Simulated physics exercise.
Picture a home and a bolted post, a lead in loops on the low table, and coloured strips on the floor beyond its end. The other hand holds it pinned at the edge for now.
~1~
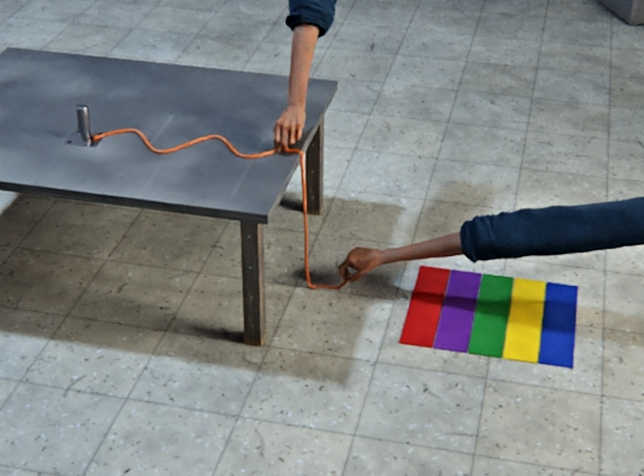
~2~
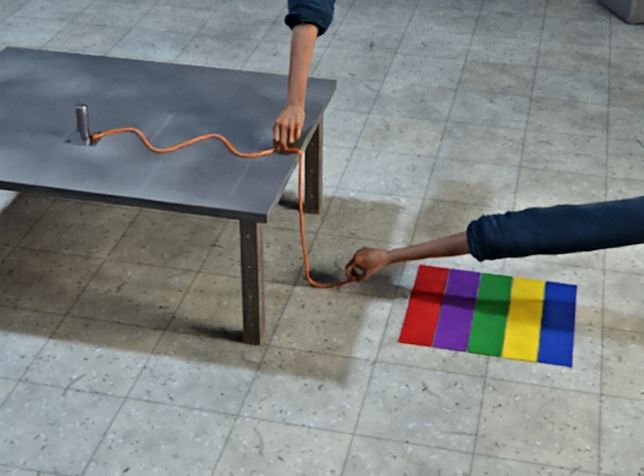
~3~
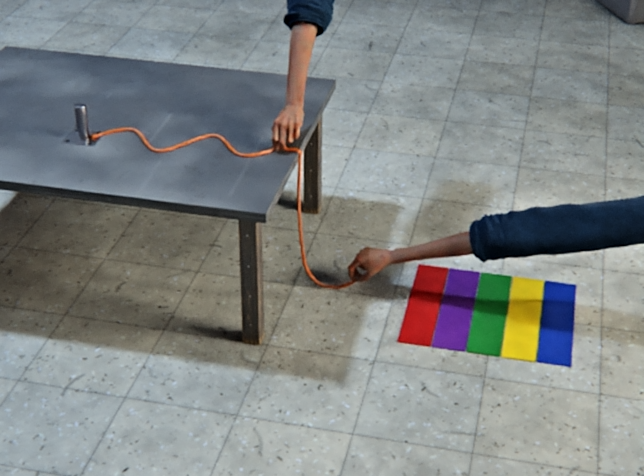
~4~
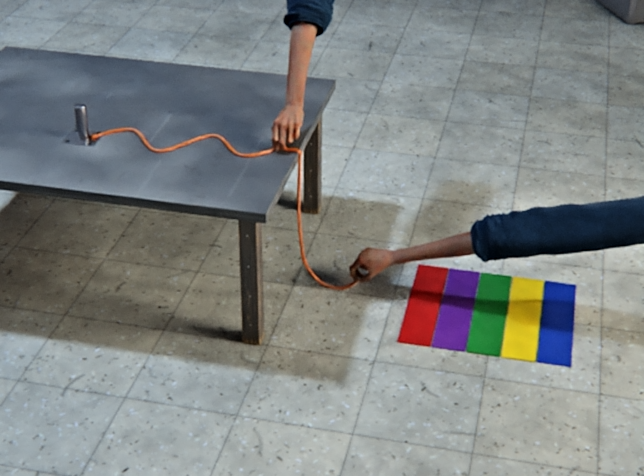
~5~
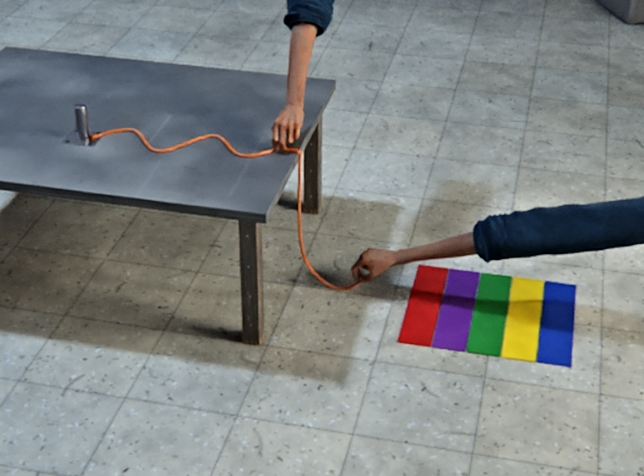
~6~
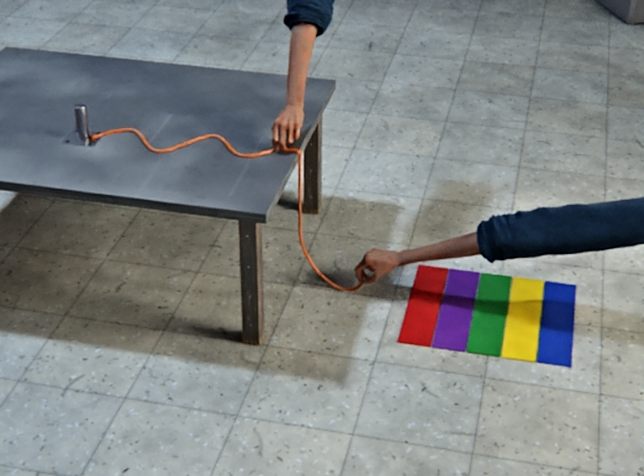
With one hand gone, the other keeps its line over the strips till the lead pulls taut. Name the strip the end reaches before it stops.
Yellow.
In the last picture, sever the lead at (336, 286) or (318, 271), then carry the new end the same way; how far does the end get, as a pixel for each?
For the first cut it's about (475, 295), and for the second about (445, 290).
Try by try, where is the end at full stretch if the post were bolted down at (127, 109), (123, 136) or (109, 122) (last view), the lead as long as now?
In order, it comes out close to (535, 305), (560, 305) and (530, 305).
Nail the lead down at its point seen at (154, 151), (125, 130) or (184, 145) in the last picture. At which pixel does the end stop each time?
Try by try, around (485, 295), (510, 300) and (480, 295).
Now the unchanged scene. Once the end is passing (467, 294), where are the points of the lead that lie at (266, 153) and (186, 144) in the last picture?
First mark (305, 186), second mark (221, 146).
Soon after, end near (466, 294); over purple.
Then, end near (500, 299); over green.
At full stretch, end near (521, 302); over yellow. Over yellow.
